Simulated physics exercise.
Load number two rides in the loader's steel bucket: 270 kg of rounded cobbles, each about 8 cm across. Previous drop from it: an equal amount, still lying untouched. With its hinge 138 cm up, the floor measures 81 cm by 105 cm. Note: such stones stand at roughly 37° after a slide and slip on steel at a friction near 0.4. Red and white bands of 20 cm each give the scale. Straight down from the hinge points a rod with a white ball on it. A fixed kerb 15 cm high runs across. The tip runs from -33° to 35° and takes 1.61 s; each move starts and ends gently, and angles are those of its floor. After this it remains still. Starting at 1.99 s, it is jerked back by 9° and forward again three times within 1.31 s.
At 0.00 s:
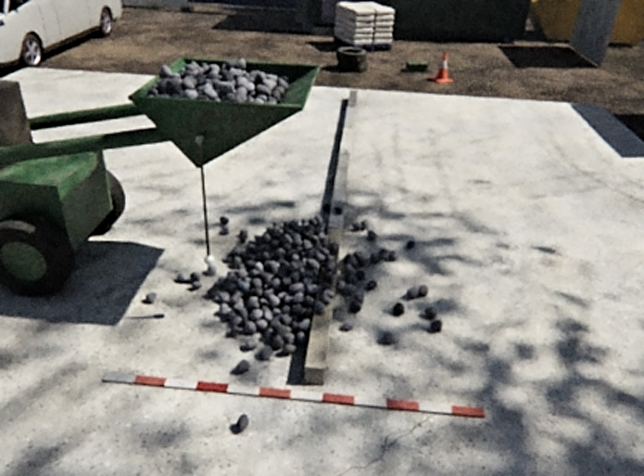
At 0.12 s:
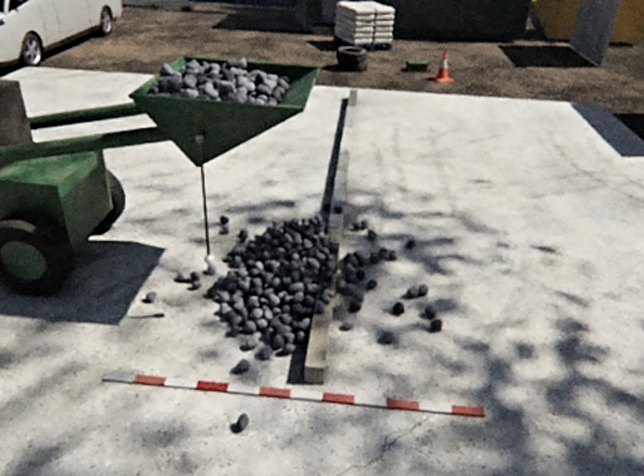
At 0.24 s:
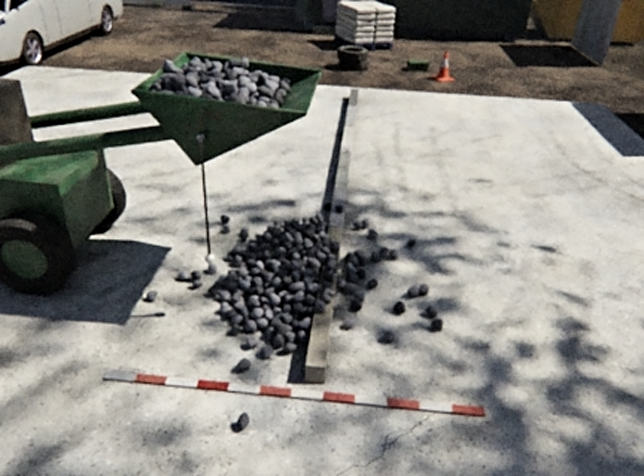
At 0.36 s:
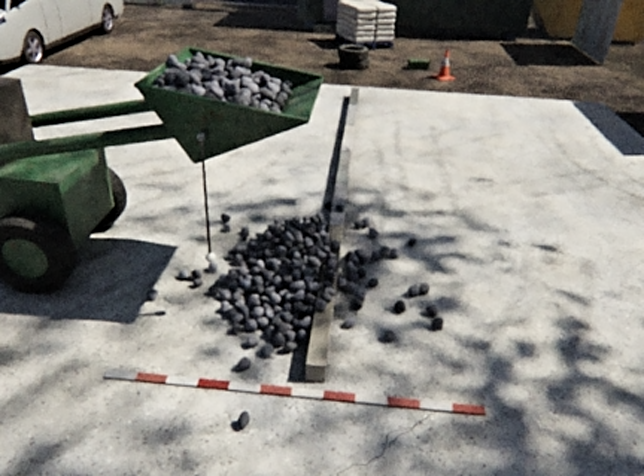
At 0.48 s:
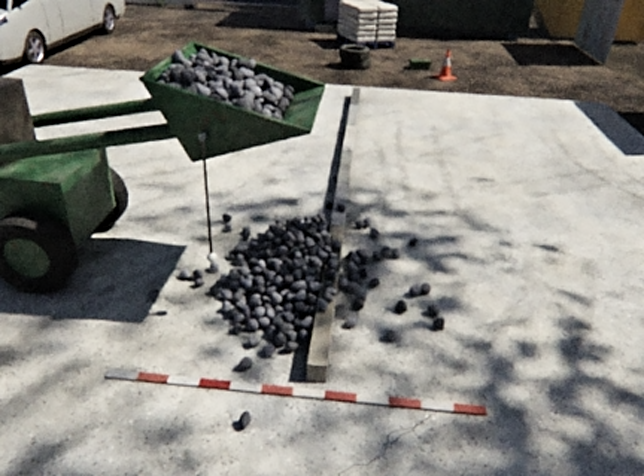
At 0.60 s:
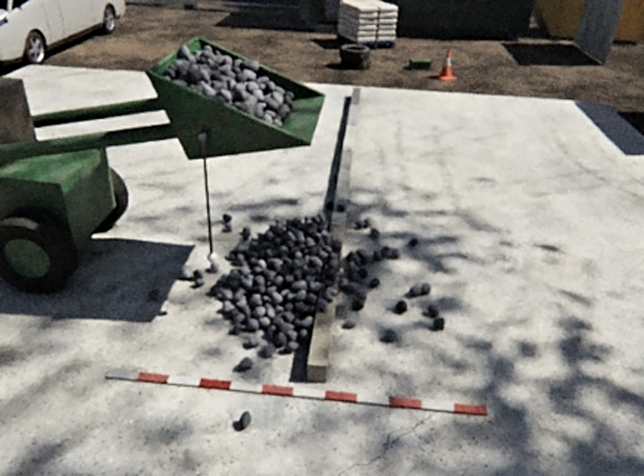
To begin with, a green loader on the left holds a bucket of dark, rounded stones almost still above a pile of similar stones straddling a low kerb. Then the bucket gradually rotates forward, its back edge rising and its right lip lowering, while the stones inside shift slightly.
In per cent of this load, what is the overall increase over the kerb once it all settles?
79 out of 100, about.
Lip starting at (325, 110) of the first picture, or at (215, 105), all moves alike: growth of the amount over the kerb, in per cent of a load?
Roughly 95 and 5 percent, in that order.
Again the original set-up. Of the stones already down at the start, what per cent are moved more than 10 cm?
I'd say roughly 5 per cent of them.
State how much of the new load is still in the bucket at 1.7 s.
Roughly 45 per cent is still inside.
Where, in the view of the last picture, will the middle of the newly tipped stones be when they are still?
Roughly at (376, 274) in the last picture.
After 1.2 s the floor is at 25°; in per cent of one load, 100 in the bucket, 92 on this side of the kerb, 8 over the kerb; the foremost stones are at (415, 291).
After 1.7 s the floor is at 35°; in per cent of one load, 46 in the bucket, 140 on this side of the kerb, 14 over the kerb; the foremost stones are at (415, 291).
After 3.8 s the floor is at 35°; in per cent of one load, 0 in the bucket, 113 on this side of the kerb, 87 over the kerb; the foremost stones are at (520, 283).
After 6.3 s the floor is at 35°; in per cent of one load, 0 in the bucket, 113 on this side of the kerb, 87 over the kerb; the foremost stones are at (520, 283). Net gain over the kerb, 79.
